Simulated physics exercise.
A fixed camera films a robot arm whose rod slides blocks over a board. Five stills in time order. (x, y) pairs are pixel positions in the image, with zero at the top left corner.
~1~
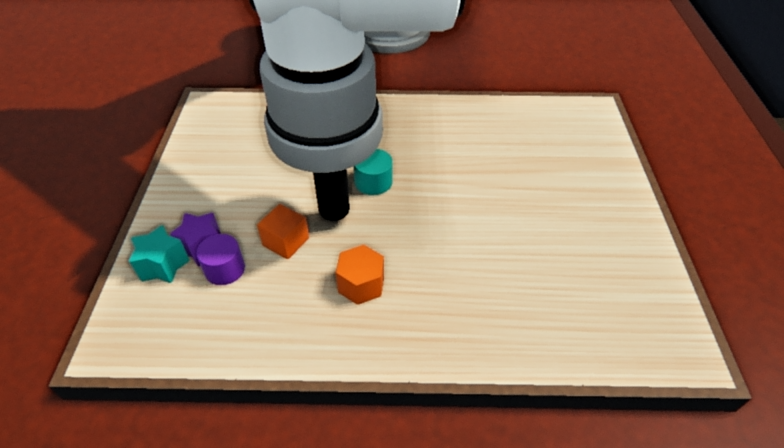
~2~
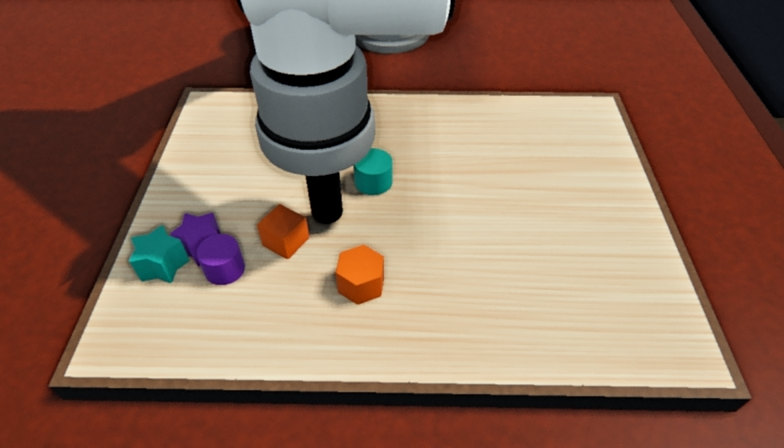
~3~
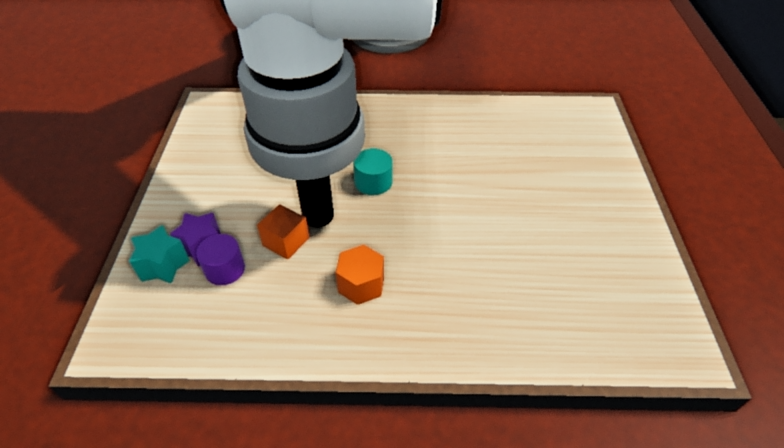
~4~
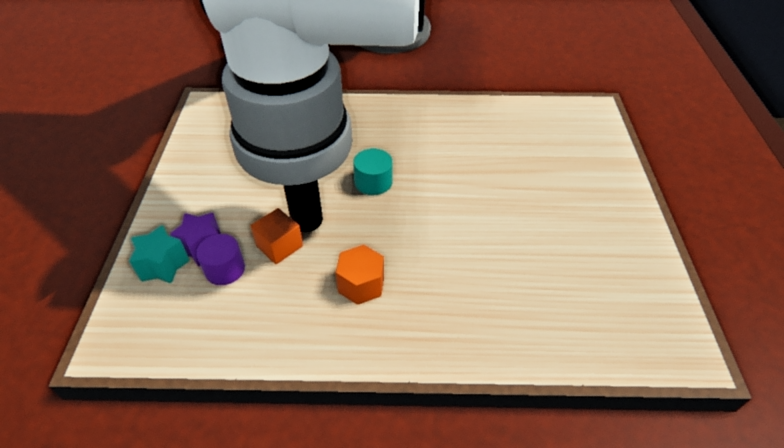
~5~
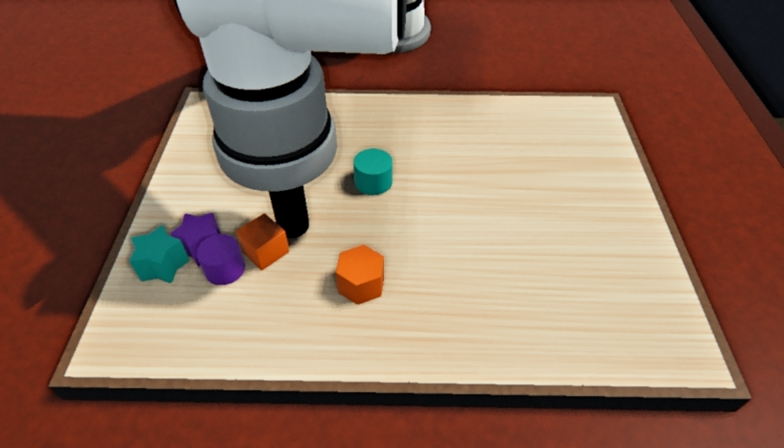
A pale wooden board with a dark rim lies on a reddish surface, seen from above at an angle by a still camera. Turquoise and purple stars and a purple cylinder cluster at left, with an orange cube beside them, an orange hexagonal block near the middle and a turquoise cylinder behind. A grey-and-white robot arm moves its black rod slightly left, then pushes the cube a short way toward the purple cylinder.
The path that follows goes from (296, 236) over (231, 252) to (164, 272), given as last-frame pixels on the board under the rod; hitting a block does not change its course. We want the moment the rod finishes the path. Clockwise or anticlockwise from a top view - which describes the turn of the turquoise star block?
The twist is anticlockwise.
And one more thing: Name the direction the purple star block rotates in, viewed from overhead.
Verdict: Clockwise.
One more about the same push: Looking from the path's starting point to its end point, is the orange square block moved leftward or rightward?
Answer: Leftward.
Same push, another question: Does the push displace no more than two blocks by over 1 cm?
I expect not.
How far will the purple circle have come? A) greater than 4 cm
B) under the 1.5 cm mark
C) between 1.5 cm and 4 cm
The one that fits is A, greater than 4 cm.
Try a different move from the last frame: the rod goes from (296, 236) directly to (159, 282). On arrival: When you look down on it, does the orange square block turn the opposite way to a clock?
That would be a yes.
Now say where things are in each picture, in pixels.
In the first frame, rod's lower end (334, 211); turquoise star block (153, 245); purple star block (195, 227); purple circle (217, 249); orange square block (281, 221).
In the second frame, rod (327, 214); blocks still.
In the third frame, rod (318, 217); blocks still.
In the fourth frame, rod (307, 222); orange square block (275, 225).
In the fifth frame, rod (294, 227); turquoise star block (153, 245); purple star block (195, 227); purple circle (217, 249); orange square block (260, 231).
On the path given first. One third of the way, rod (250, 237); purple circle (183, 268); orange square block (219, 246).
Two thirds of the way, rod (205, 250); turquoise star block (129, 246), turned 30° anticlockwise; purple star block (174, 225), turned 45° clockwise; purple circle (152, 296); orange square block (184, 266), turned 30° anticlockwise.
At the end, rod (160, 263); turquoise star block (118, 243), turned 65° anticlockwise; purple star block (161, 223), turned 95° clockwise; purple circle (141, 317); orange square block (163, 278), turned 60° anticlockwise.
